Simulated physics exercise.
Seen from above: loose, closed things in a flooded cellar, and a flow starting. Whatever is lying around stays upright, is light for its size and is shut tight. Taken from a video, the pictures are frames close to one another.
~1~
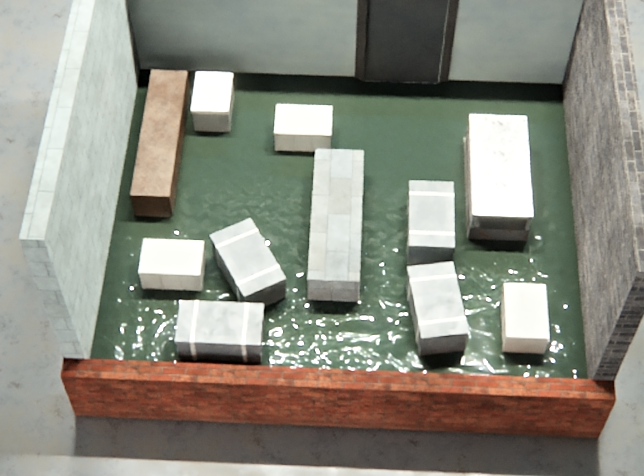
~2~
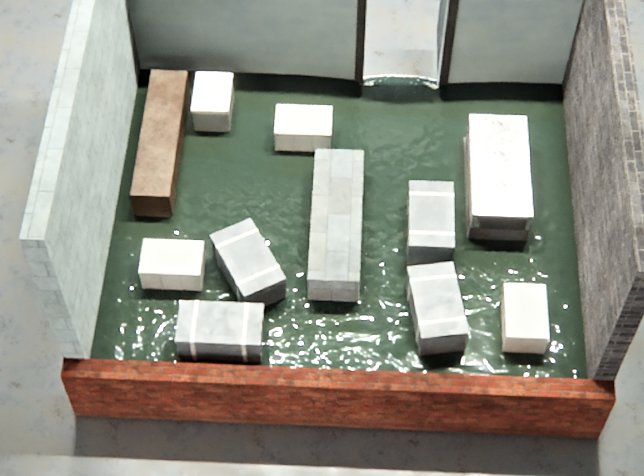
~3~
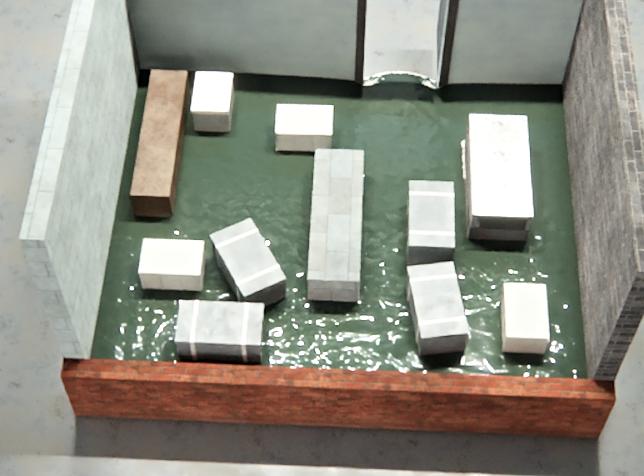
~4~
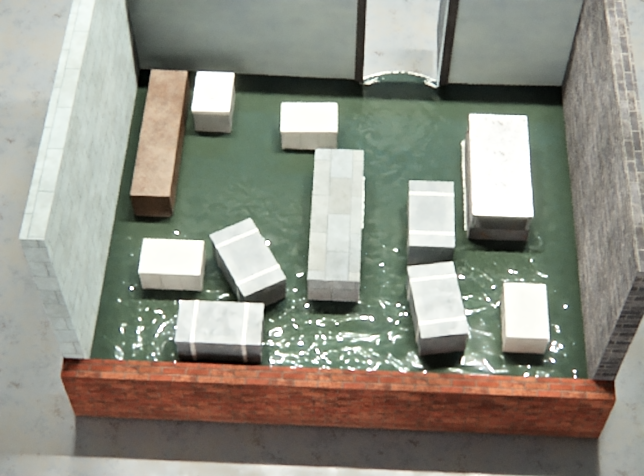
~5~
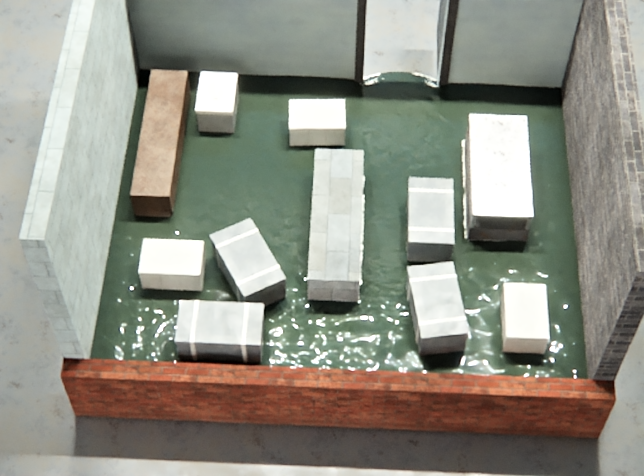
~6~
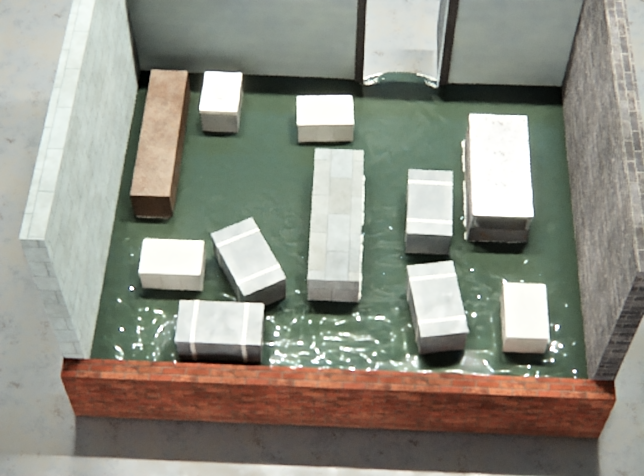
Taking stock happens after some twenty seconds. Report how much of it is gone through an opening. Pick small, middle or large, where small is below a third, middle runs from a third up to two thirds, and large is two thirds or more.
Middle.
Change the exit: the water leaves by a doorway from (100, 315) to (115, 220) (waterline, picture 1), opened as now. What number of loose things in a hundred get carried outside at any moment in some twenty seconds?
I reckon 60 percent.
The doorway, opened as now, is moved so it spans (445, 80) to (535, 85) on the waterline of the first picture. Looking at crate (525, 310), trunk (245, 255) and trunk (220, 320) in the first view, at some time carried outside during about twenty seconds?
In sequence - departs, stays put, stays put.
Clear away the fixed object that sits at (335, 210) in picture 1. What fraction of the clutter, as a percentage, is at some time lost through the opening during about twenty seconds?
Share affected: Approx. 40 %.
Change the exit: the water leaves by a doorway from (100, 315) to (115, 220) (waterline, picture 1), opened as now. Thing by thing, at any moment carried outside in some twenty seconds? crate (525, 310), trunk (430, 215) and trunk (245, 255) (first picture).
Result by object, in the order asked: Not flushed / not flushed / flushed.
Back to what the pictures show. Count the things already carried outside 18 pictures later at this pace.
I make it 1.
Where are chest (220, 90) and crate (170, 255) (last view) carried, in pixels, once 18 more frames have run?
(297, 77) and (202, 231), approximately.
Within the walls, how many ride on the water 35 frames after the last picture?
Exactly 5 of them.
A moment on, 0 of 8 are out; 8 afloat.
Next, 1 of 8 are out; 7 afloat.
Later, 3 of 8 are out; 5 afloat.
In the end, 4 of 8 are out; 4 afloat.
